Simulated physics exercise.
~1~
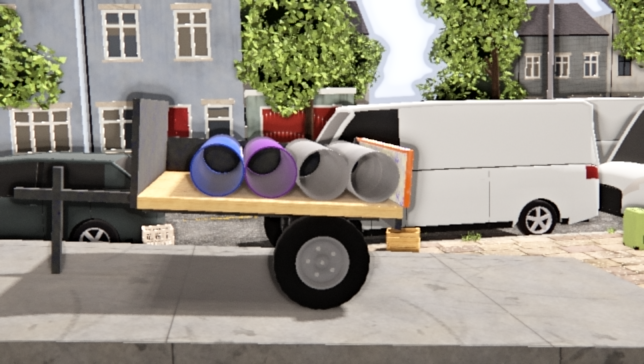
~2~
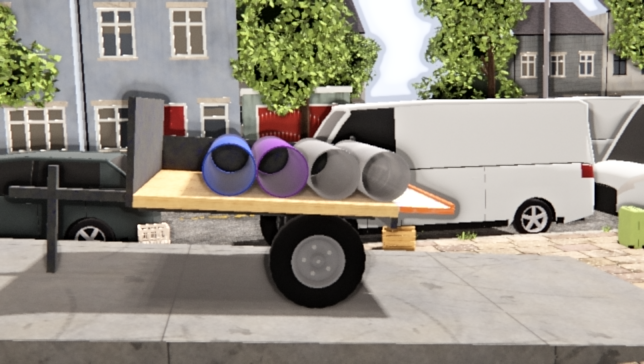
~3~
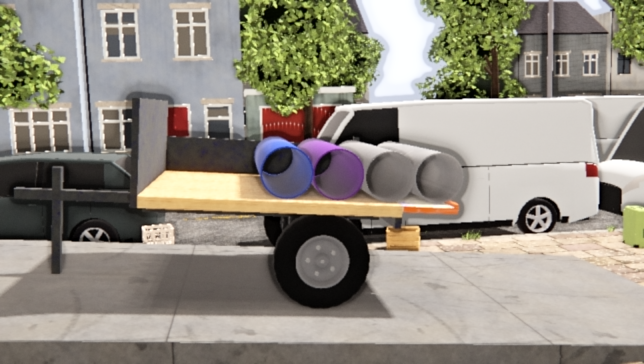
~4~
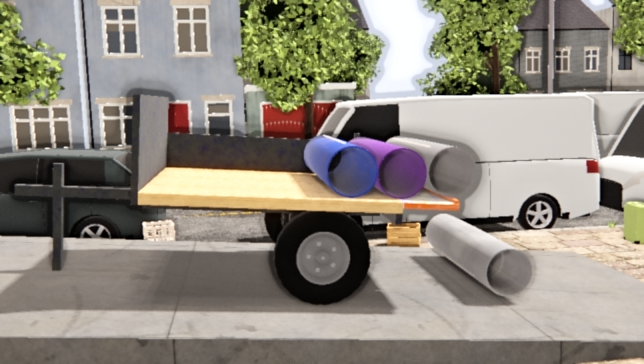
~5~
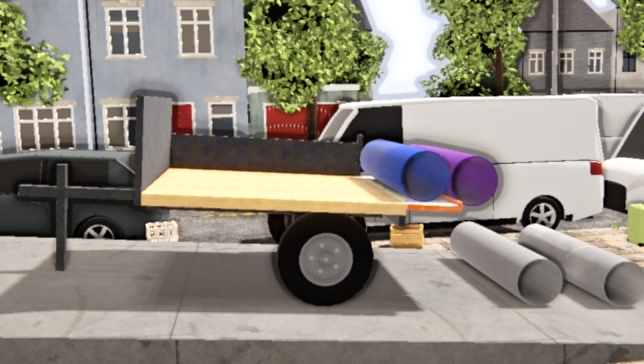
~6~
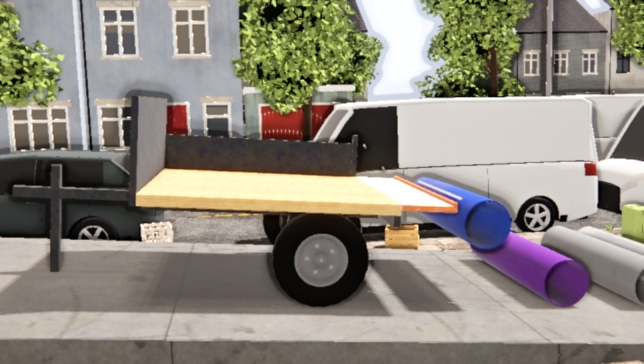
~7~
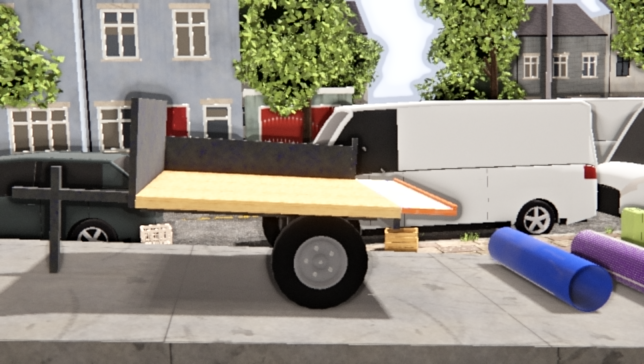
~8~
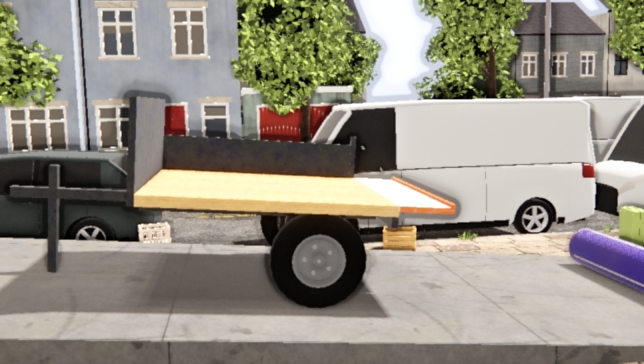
The video shows blue, purple and two grey pipes on a parked trailer as its tailgate drops open; they roll right together, the grey ones falling off first, then purple and blue, and all roll away along the pavement, leaving the bed empty and purple still partly visible at the right.
